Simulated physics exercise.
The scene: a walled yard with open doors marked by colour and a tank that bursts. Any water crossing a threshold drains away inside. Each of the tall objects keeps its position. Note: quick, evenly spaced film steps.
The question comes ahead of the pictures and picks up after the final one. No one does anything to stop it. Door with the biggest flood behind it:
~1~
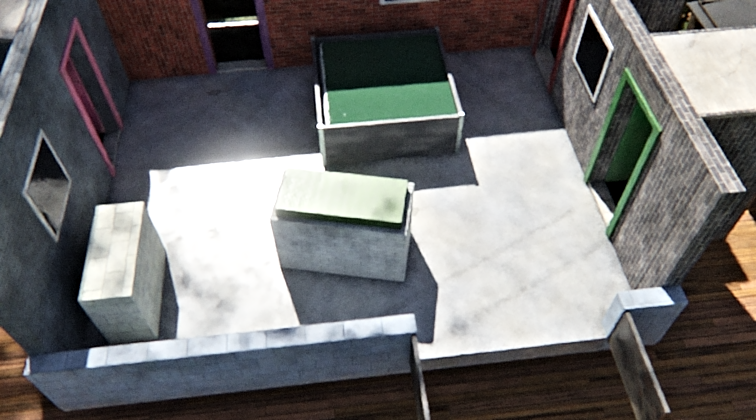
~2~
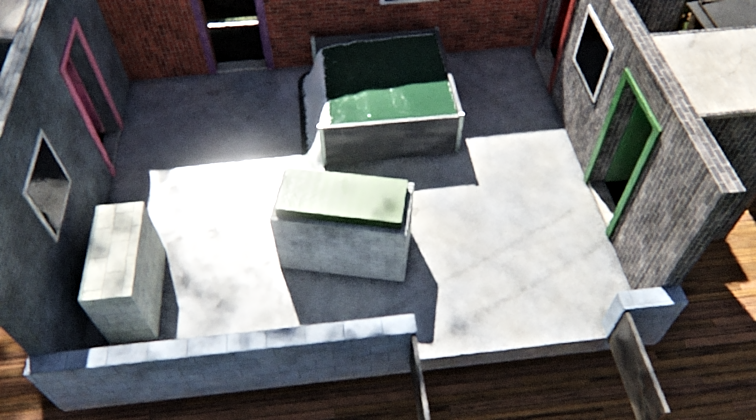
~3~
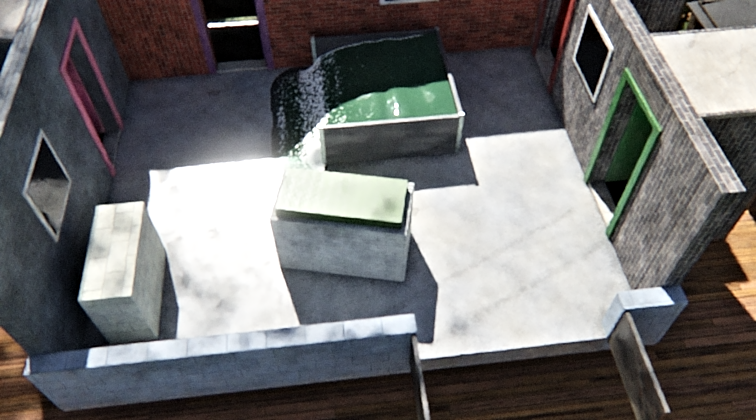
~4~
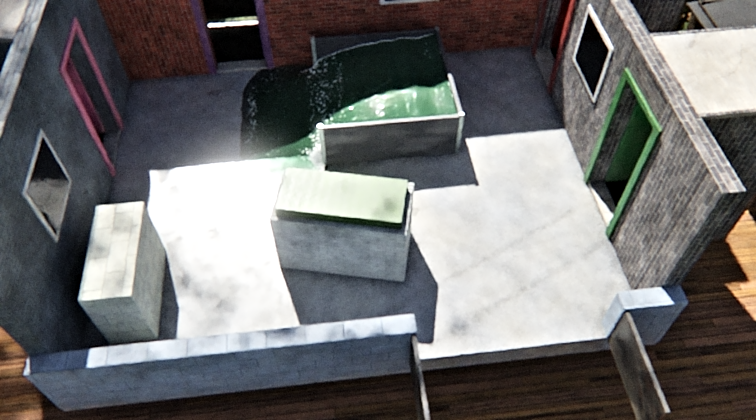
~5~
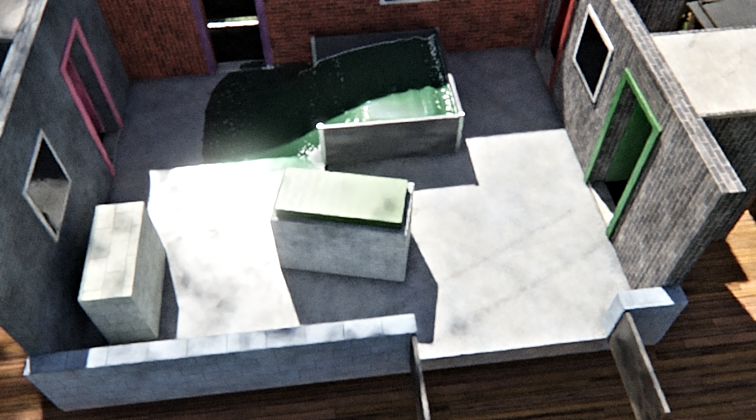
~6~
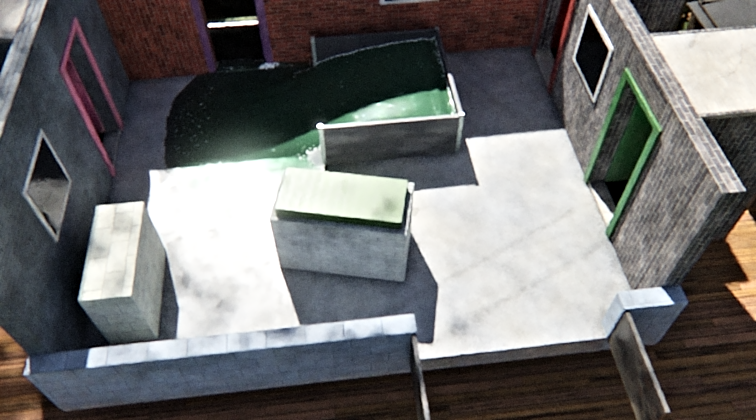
Pink.
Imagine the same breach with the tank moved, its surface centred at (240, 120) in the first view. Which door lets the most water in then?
I'd point to the pink one.
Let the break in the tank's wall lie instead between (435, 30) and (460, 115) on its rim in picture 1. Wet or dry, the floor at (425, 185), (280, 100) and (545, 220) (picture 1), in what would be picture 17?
The first spot is left untouched, the second left untouched, the third soaked through.
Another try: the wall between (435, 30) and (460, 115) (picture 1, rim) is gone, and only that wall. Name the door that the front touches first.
The one in red.
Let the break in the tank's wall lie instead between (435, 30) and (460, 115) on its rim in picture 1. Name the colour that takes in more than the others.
That would be the red one, I think.
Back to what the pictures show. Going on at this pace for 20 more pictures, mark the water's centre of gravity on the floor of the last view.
It is near (221, 160).
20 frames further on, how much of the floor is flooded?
Estimate: Near 45 %.
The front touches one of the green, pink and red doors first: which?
Answer: The door marked pink.
A moment on, water covers 35 % of the floor; purple door some in, pink door some in, red door not reached, green door not reached.
Next, water covers 40 % of the floor; purple door some in, pink door a lot in, red door not reached, green door not reached.
Then, water covers 45 % of the floor; purple door a lot in, pink door a lot in, red door not reached, green door not reached.
Later, water covers 65 % of the floor; purple door a lot in, pink door a lot in, red door not reached, green door not reached.
In the end, water covers 90 % of the floor; purple door a lot in, pink door a lot in, red door not reached, green door wet at the sill, nothing in; the pink door has let in the most.
